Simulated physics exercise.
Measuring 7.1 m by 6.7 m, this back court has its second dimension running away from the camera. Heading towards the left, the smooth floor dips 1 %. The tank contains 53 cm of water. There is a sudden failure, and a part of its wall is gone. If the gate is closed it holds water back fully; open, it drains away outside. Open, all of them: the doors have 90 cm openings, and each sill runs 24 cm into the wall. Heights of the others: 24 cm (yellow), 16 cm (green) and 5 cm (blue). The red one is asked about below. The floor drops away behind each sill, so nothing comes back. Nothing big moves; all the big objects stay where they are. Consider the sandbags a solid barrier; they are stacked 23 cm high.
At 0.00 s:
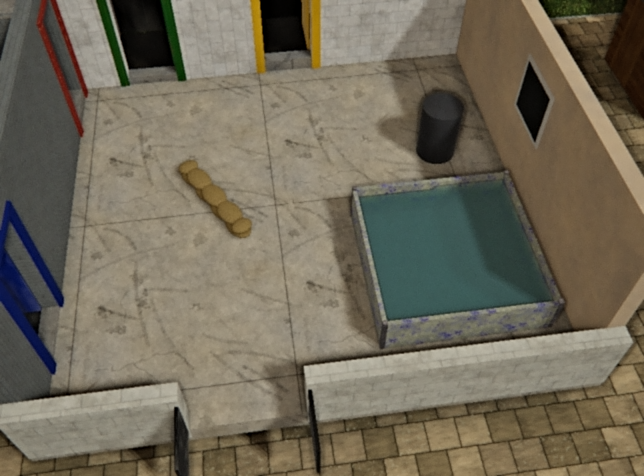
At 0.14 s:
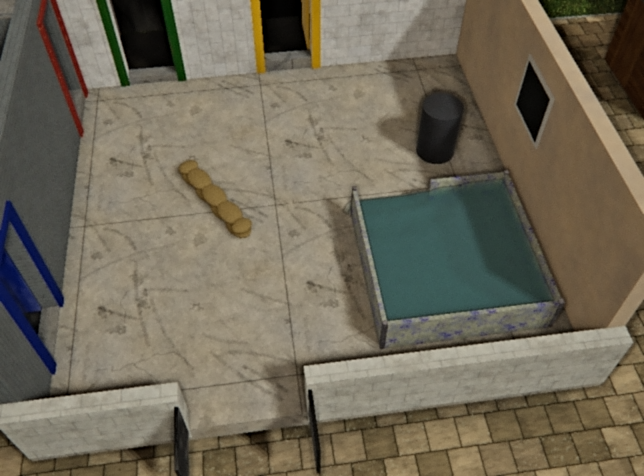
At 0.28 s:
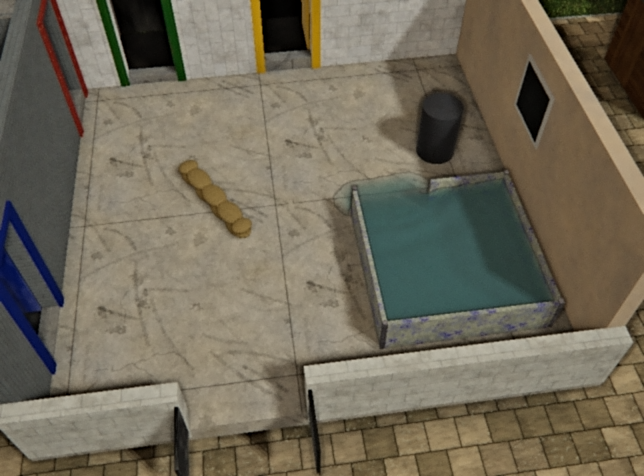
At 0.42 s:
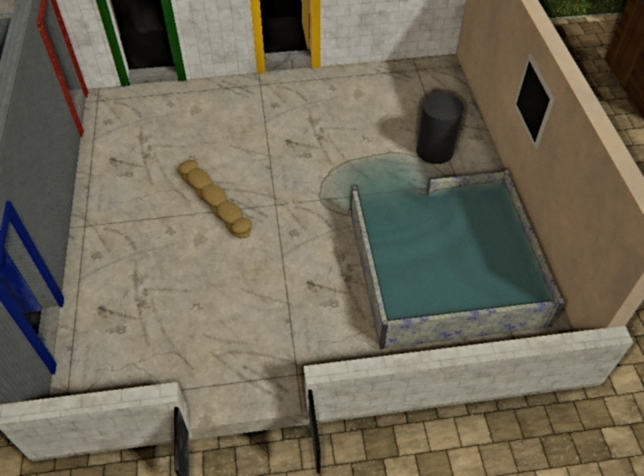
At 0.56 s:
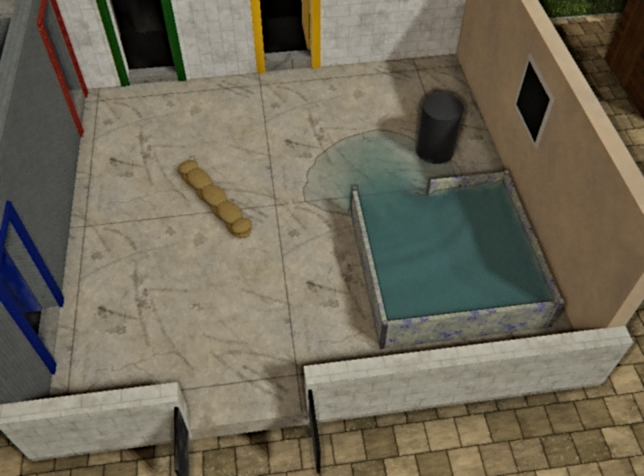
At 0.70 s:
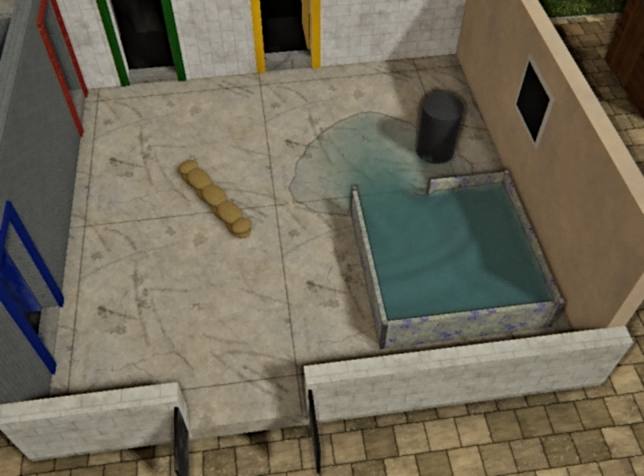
Water pouring from a broken far wall of a square tank, spreading across the courtyard floor and around a dark cylinder.
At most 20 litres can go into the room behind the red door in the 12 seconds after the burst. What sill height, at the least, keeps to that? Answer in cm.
I would say about 19 cm.
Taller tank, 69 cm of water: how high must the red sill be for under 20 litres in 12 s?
About 26 cm.
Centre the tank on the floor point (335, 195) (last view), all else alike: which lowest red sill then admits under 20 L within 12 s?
I'd put it at close to 23 cm.
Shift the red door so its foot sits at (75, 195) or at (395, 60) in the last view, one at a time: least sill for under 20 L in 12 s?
7.0 and 16 cm.
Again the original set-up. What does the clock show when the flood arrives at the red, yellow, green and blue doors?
Arrival times - red: 3.2 s; yellow: 1.5 s; green: 2.4 s; blue: 5.5 s.
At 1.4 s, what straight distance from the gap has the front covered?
The front is some 3.8 m out.
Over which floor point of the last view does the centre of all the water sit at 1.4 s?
Centre of the water: Approx. (422, 234) px.
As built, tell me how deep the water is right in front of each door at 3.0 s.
Red door 0 cm, yellow door 21 cm, green door 12 cm, blue door 0 cm.
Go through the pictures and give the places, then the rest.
The tank at (450, 245) is whole and still, 53 cm deep; the red door at (67, 69) is dry, in the first picture.
The front is at a hidden place, 0.3 m from the gap on the far side; 0.2 m2 of floor is wet, 53 cm left at the back, in the second picture.
The front is at (384, 179), 0.7 m from the gap on the far side; 0.9 m2 of floor is wet, 53 cm left at the back, in the third picture.
Water pours out on the far side and has run 1.2 m, to (365, 160); about 7 cm deep outside, 53 cm at the back, in the fourth picture.
The front is at (369, 135), 1.8 m from the gap on the far side; 3.0 m2 of floor is wet, 53 cm left at the back, in the fifth picture.
Water pours out on the far side and has run 2.3 m, to (360, 117); about 5 cm deep outside, 53 cm at the back; 4.3 m in a straight line remain to the red door at (67, 69), in the sixth picture.
After 1.4 s water covers 25 % of the floor, deepest (32 cm) near (368, 207); it has not reached the red door.
After 3.0 s water covers 45 % of the floor, deepest (27 cm) near (453, 55); it has not reached the red door.
After 12.0 s water covers 95 % of the floor, deepest (15 cm) near (86, 102); 14 cm at the red door, 9 litres in over its 21 cm sill.
At the red door as built, the water arrived by 3.3 s and peaked near 25 cm at 4.0 s.
Run again over the same 12 s with other heights there, 30 litres in over 17.5 cm, 11 litres over 20.5 cm. The limit of 20 litres is kept from about 19 cm up.
